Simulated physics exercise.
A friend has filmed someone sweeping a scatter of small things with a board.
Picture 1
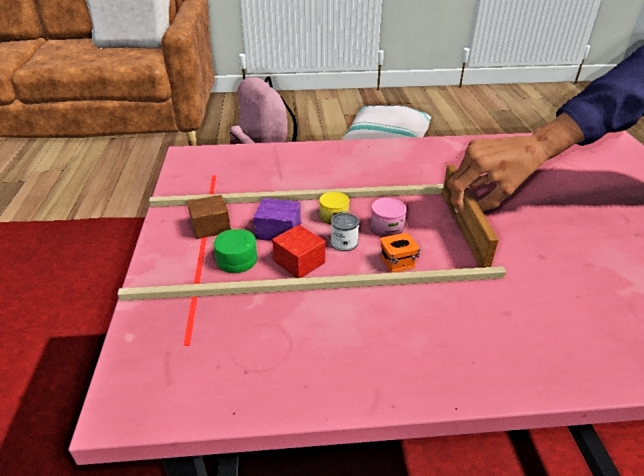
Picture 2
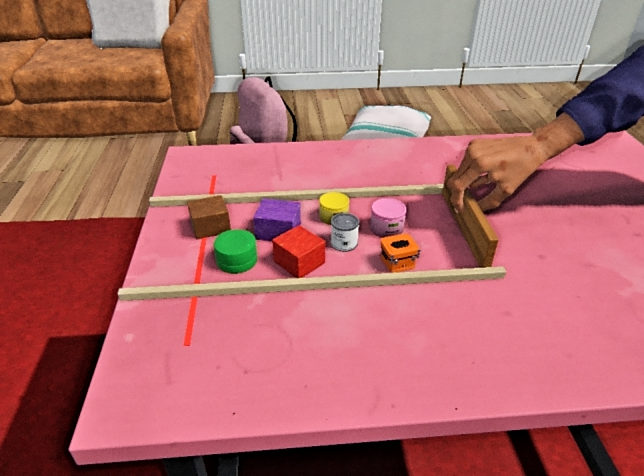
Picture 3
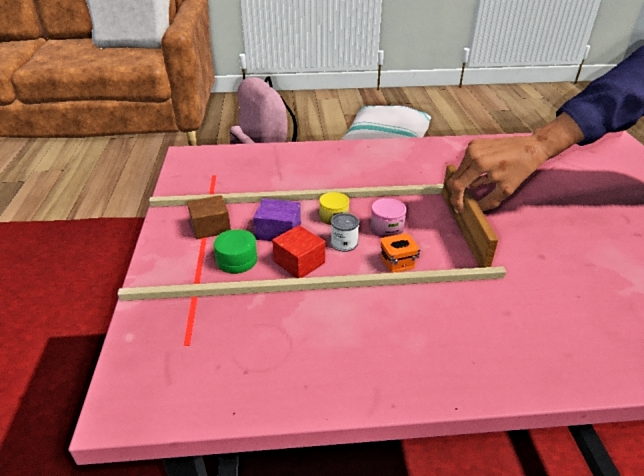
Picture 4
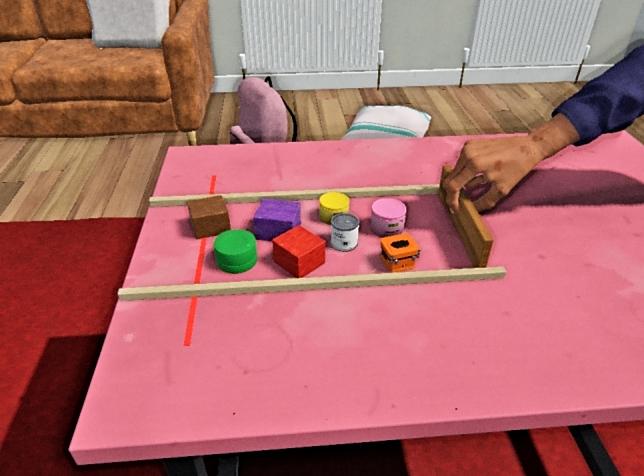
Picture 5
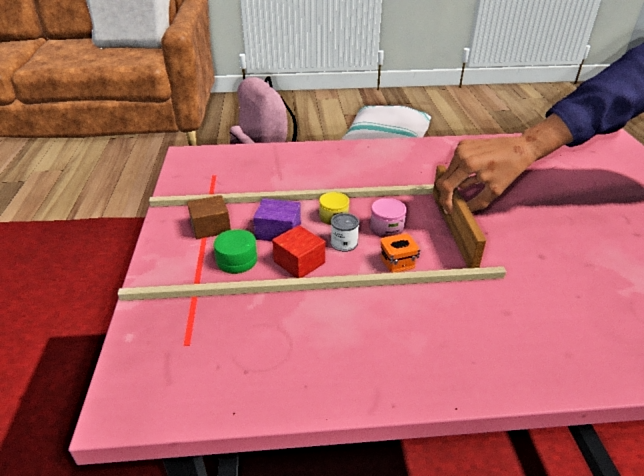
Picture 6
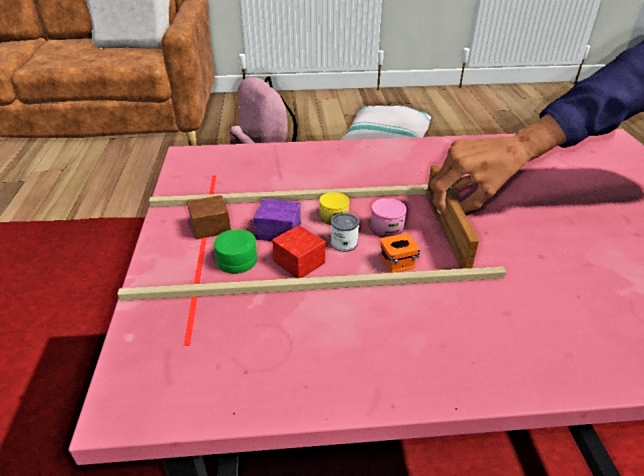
The clip shows a hand holding a wooden board upright between two strips on a pink table, then moving it slightly left toward a scatter of small blocks, tubs and other objects, which stay still.
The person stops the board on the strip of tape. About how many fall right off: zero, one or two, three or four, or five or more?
The number that fall off is one or two.
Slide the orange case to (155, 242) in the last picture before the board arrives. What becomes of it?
From there it is lost.
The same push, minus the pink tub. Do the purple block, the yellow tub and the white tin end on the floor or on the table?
The purple block is kept; the yellow tub stays on; the white tin survives.
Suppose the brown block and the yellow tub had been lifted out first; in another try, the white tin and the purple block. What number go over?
First 1, then 1.
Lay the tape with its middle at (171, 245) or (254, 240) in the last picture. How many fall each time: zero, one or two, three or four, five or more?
One after another: Either three or four; zero.
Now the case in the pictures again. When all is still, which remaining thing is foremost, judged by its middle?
It is the purple block.
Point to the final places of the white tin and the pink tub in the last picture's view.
The white tin stops around (186, 245); the pink tub around (186, 226).
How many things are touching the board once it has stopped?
In contact: 4.
Soon after, none off yet; brown block at rest near (209, 217); green lid at rest near (236, 251); purple block at rest near (278, 221).
In the end, the number that fall off is one or two; gone, green lid and brown block.
